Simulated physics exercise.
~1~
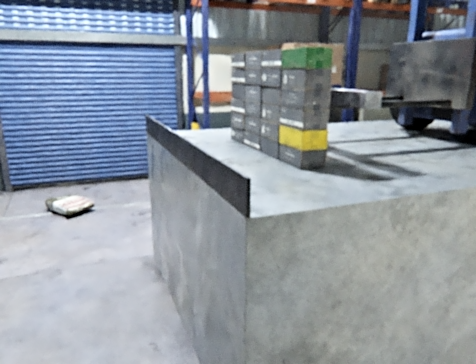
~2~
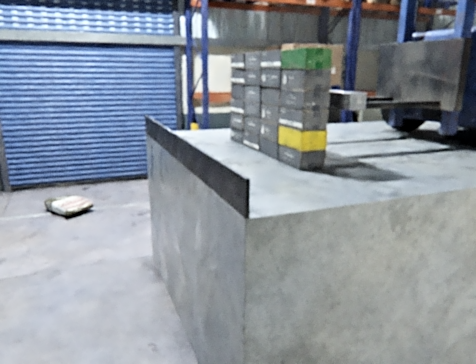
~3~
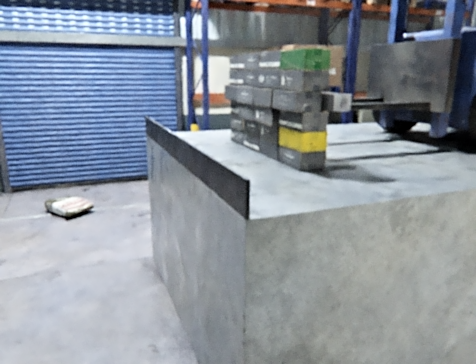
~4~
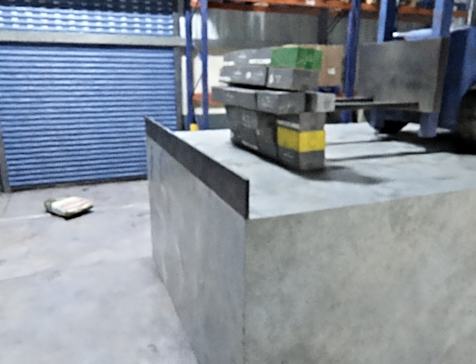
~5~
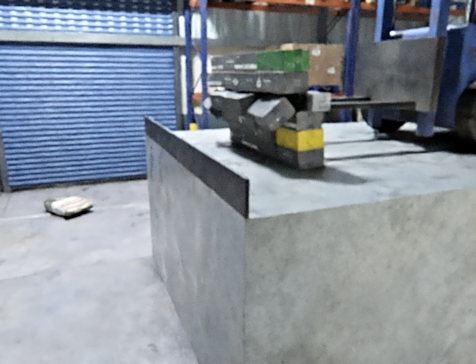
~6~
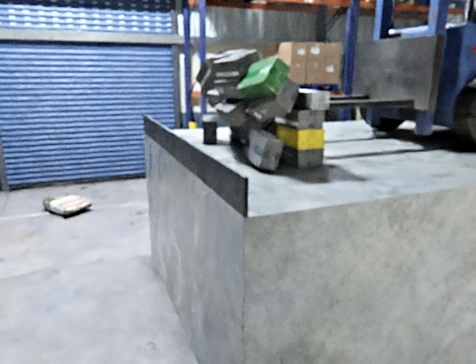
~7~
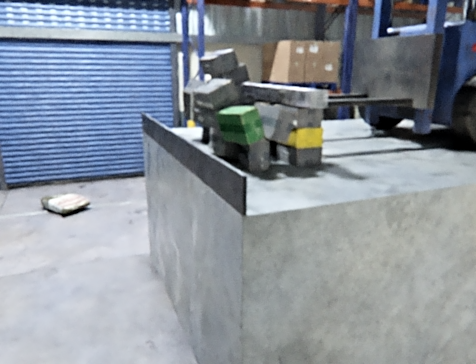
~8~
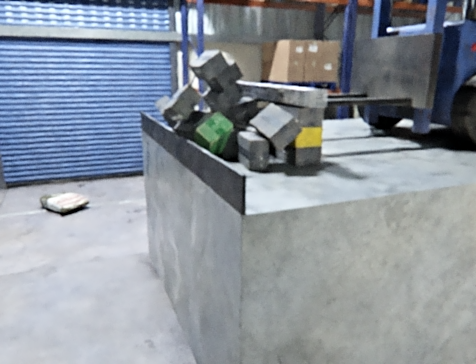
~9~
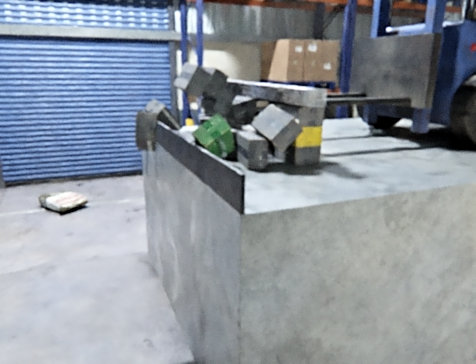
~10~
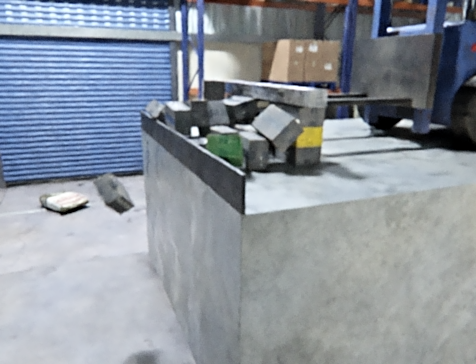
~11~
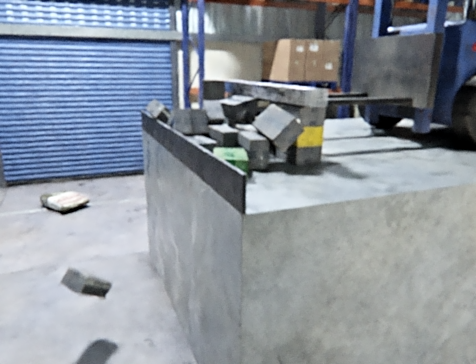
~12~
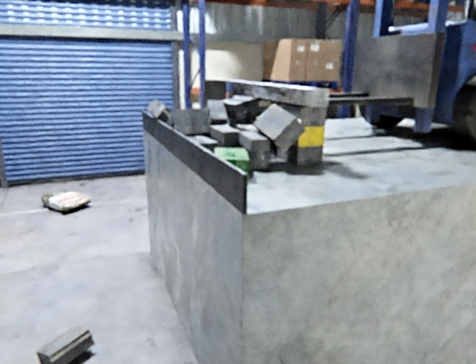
A forklift pushes a stack of grey blocks until it collapses, dropping one past the edge.
